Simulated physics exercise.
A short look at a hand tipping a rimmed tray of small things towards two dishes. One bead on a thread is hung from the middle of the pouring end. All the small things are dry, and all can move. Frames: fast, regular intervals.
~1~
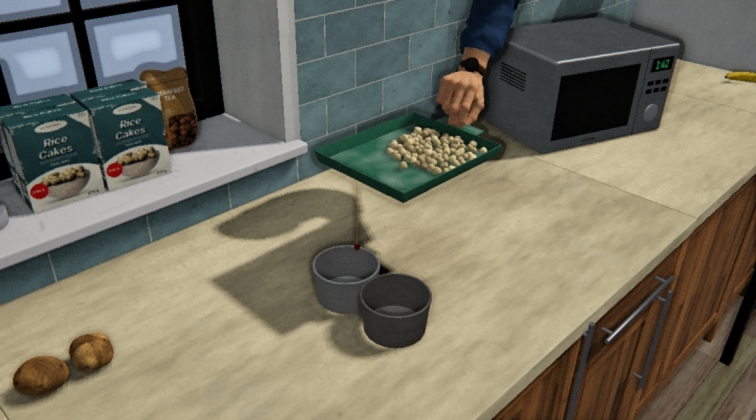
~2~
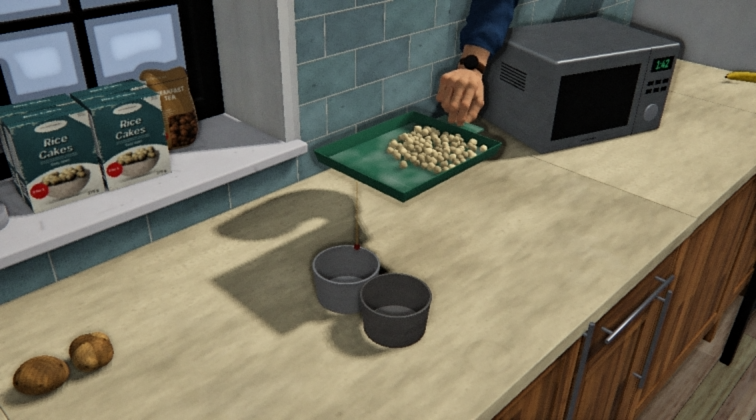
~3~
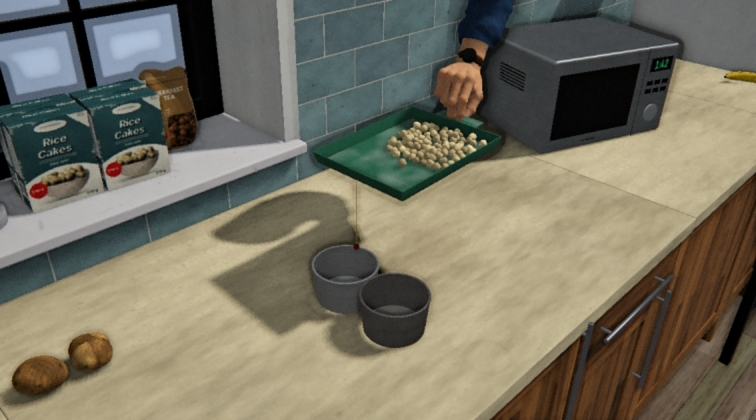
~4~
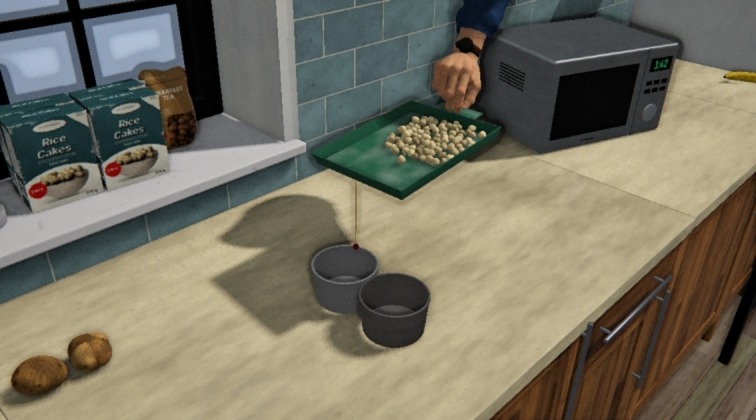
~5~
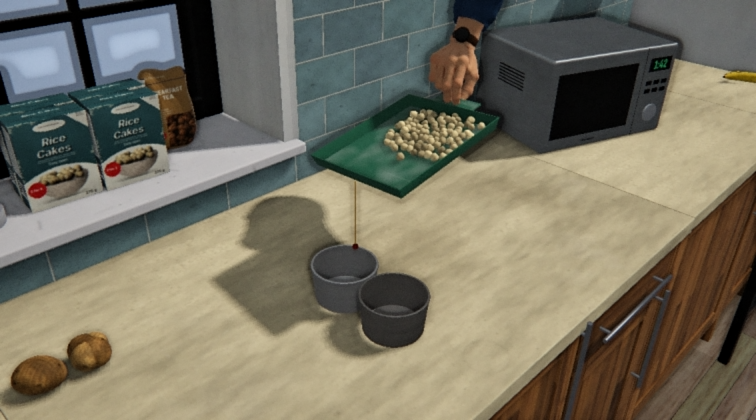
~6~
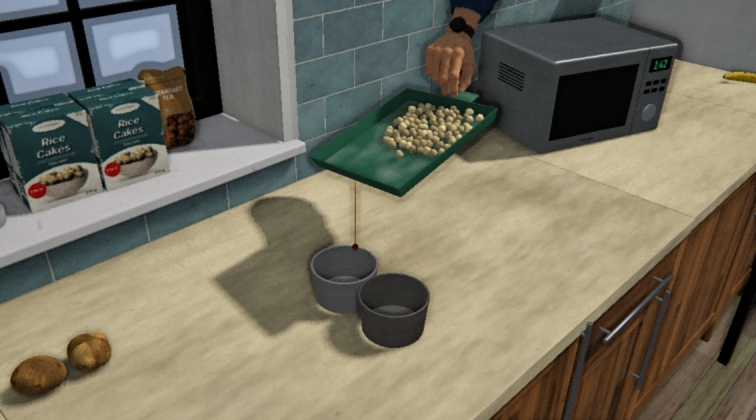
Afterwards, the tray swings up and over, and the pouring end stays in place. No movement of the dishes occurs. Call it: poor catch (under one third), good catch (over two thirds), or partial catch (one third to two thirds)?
Poor catch.
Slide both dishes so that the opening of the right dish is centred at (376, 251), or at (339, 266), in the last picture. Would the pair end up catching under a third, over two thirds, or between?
On the first try the answer is under a third, and on the second it is more than two thirds.
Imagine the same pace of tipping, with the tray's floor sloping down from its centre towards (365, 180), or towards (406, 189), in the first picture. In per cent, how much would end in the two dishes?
60 % then 50 %, roughly.
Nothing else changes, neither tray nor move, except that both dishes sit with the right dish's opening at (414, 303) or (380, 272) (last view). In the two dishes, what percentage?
You'd end up with around 0 per cent and then around 50 per cent.
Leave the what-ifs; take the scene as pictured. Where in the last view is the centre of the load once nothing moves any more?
Last view, resting centre - approx. (306, 276).
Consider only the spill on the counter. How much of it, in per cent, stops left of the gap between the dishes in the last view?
Near 100 in a hundred.
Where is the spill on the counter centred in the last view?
Its middle is at roughly (287, 271).
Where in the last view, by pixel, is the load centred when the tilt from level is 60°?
The middle of the pieces shows up near (345, 154).
Shortly afterwards, tray tipped steeply; all but a few on the tray; only a few in the left dish; only a few outside both; only a few in the air.
Next, tray tipped right over; the bulk on the tray; only a few in the left dish; a little outside both; a little in the air.
Some moments later, tray tipped past a quarter turn; near a quarter in the left dish; the bulk outside both.
In the end, tray tipped past a quarter turn; none at all in the right dish; near a quarter in the left dish; the bulk outside both.
